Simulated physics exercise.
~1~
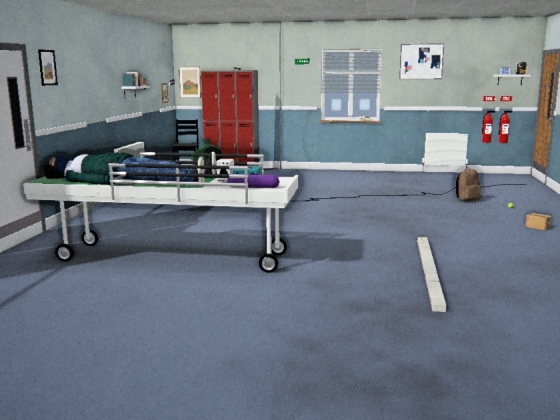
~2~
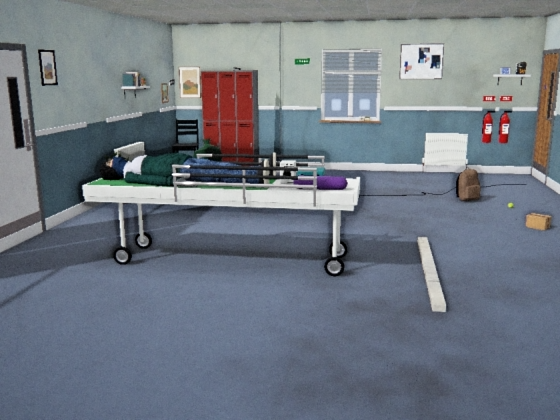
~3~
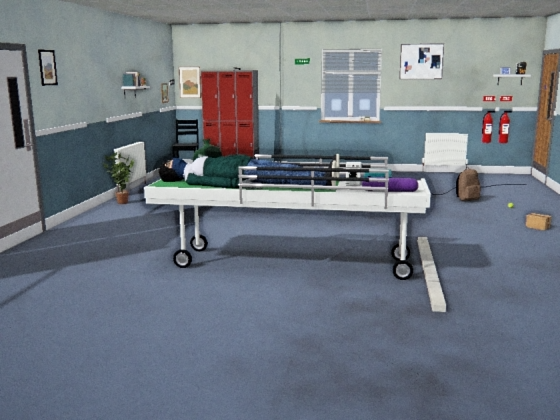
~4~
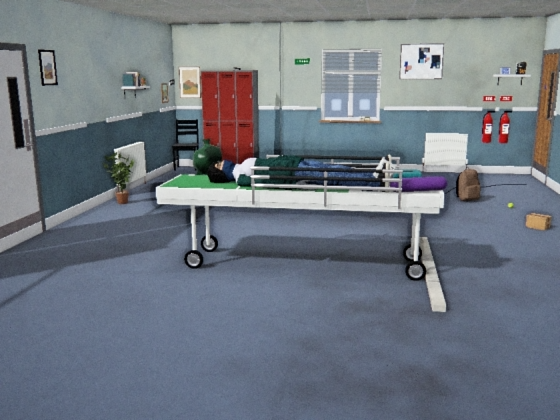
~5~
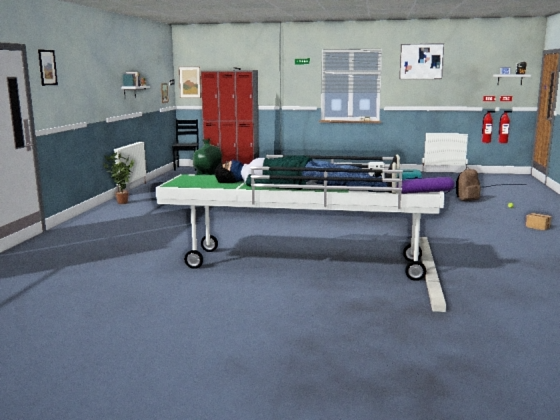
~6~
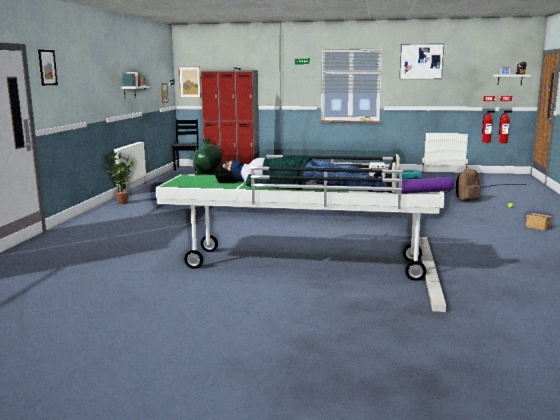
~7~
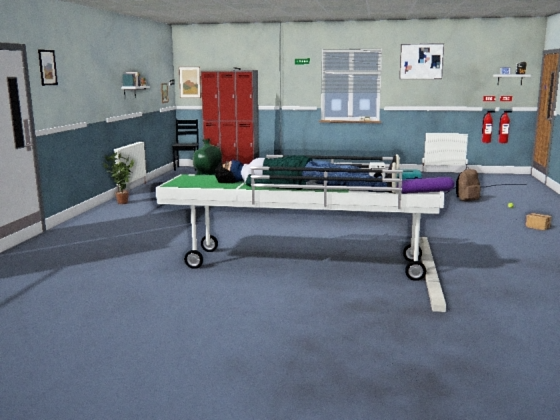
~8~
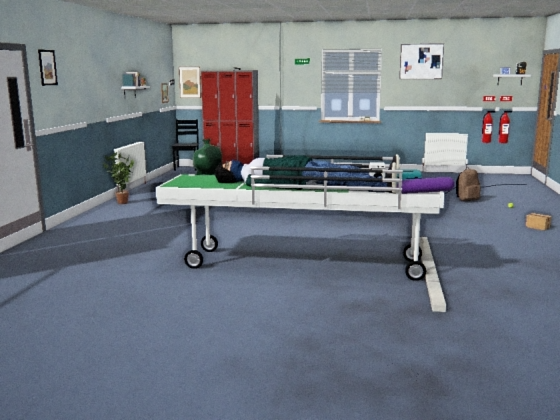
A person lying on a white hospital trolley rolled right across a room until the trolley stopped sharply at a strip on the floor. The person slid a little farther toward the foot end, and everyone and everything, including the purple bottle, stayed aboard.
